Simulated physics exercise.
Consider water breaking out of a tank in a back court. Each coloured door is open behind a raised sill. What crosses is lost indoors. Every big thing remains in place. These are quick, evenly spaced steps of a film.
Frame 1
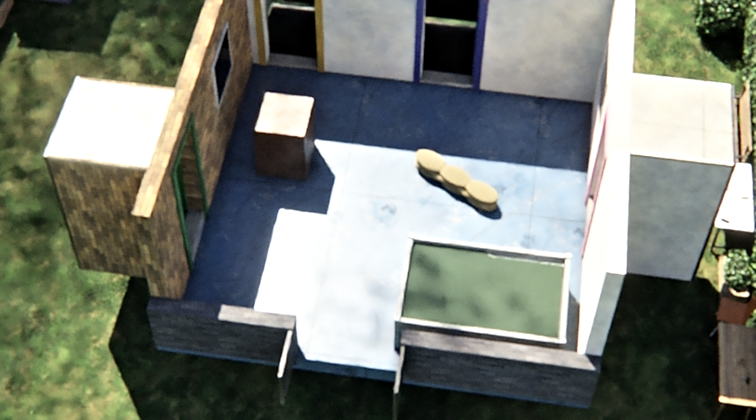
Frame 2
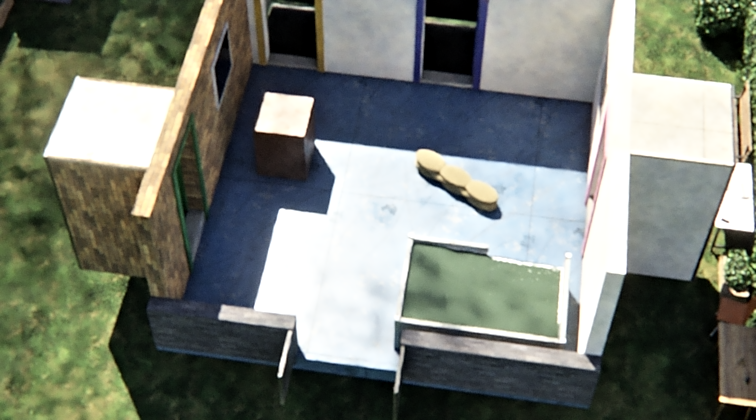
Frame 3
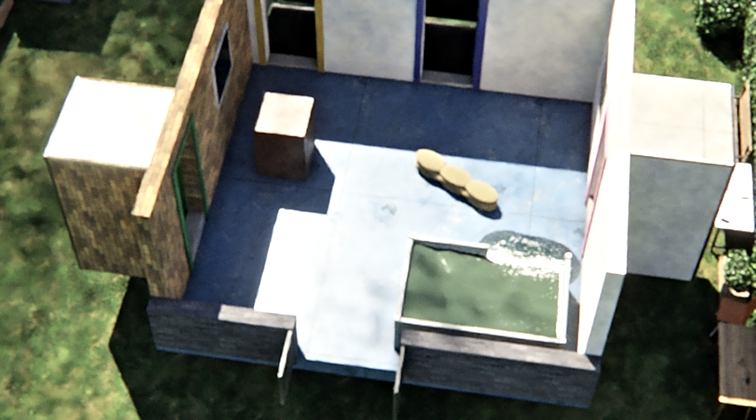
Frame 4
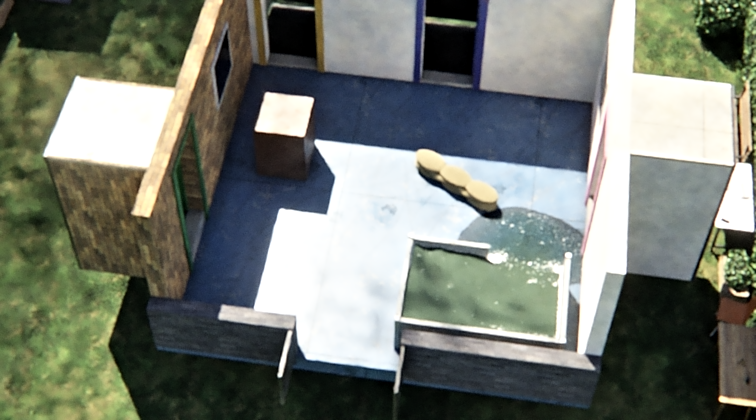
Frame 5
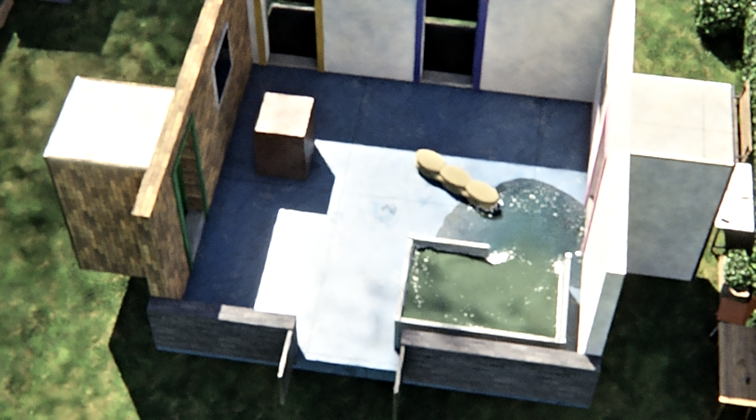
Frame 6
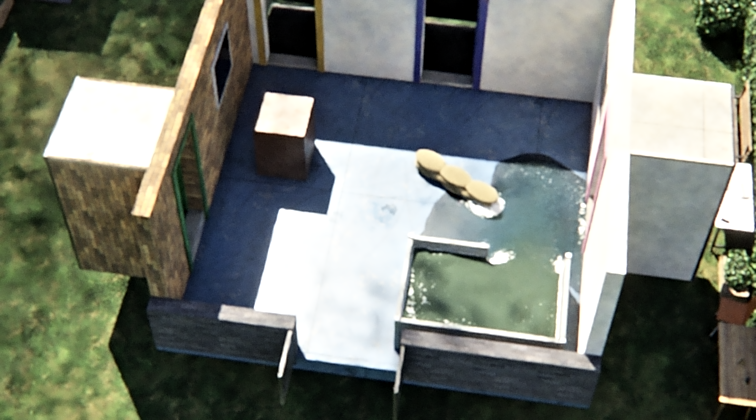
We see still green water in a walled tank in a sunlit back court; then water pours out through a gap on its far side and spreads across the paving, reaching around the near end of a tan bench.
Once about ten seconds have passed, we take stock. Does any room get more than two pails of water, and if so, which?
In the end the green door doesn't overshoot the mark there, the yellow door overshoots the mark there, the blue door overshoots the mark there, the pink door doesn't overshoot the mark there.
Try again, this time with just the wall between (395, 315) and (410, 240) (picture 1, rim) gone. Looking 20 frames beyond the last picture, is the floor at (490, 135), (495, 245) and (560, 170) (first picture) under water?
Taking the points in order: Unwetted, unwetted and unwetted.
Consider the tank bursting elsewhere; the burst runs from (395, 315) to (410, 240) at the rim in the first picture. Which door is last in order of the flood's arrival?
The one in pink.
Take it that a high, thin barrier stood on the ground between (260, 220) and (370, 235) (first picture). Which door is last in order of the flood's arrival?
The one in green comes last.
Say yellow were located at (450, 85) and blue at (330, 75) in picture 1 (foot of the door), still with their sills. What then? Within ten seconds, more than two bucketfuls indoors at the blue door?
Blue: Exceeds it.
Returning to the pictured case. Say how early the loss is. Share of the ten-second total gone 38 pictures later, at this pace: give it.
By then, close to 25 % of it.
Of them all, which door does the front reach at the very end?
It is the green door.
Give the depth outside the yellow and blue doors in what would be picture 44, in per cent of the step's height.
Roughly 240 and 140 %.
A moment on, water covers 25 % of the floor; the green door not reached, the yellow door not reached, the blue door not reached, the pink door wet at the sill, nothing in.
Next, water covers 35 % of the floor; the green door not reached, the yellow door not reached, the blue door wet at the sill, nothing in, the pink door wet at the sill, nothing in.
Then, water covers 55 % of the floor; the green door not reached, the yellow door wet at the sill, nothing in, the blue door under two buckets in, the pink door wet at the sill, nothing in.
Later, water covers 80 % of the floor; the green door wet at the sill, nothing in, the yellow door over two buckets in, the blue door over two buckets in, the pink door wet at the sill, nothing in.
In the end, water covers 95 % of the floor; the green door wet at the sill, nothing in, the yellow door far over two buckets in, the blue door over two buckets in, the pink door wet at the sill, nothing in.
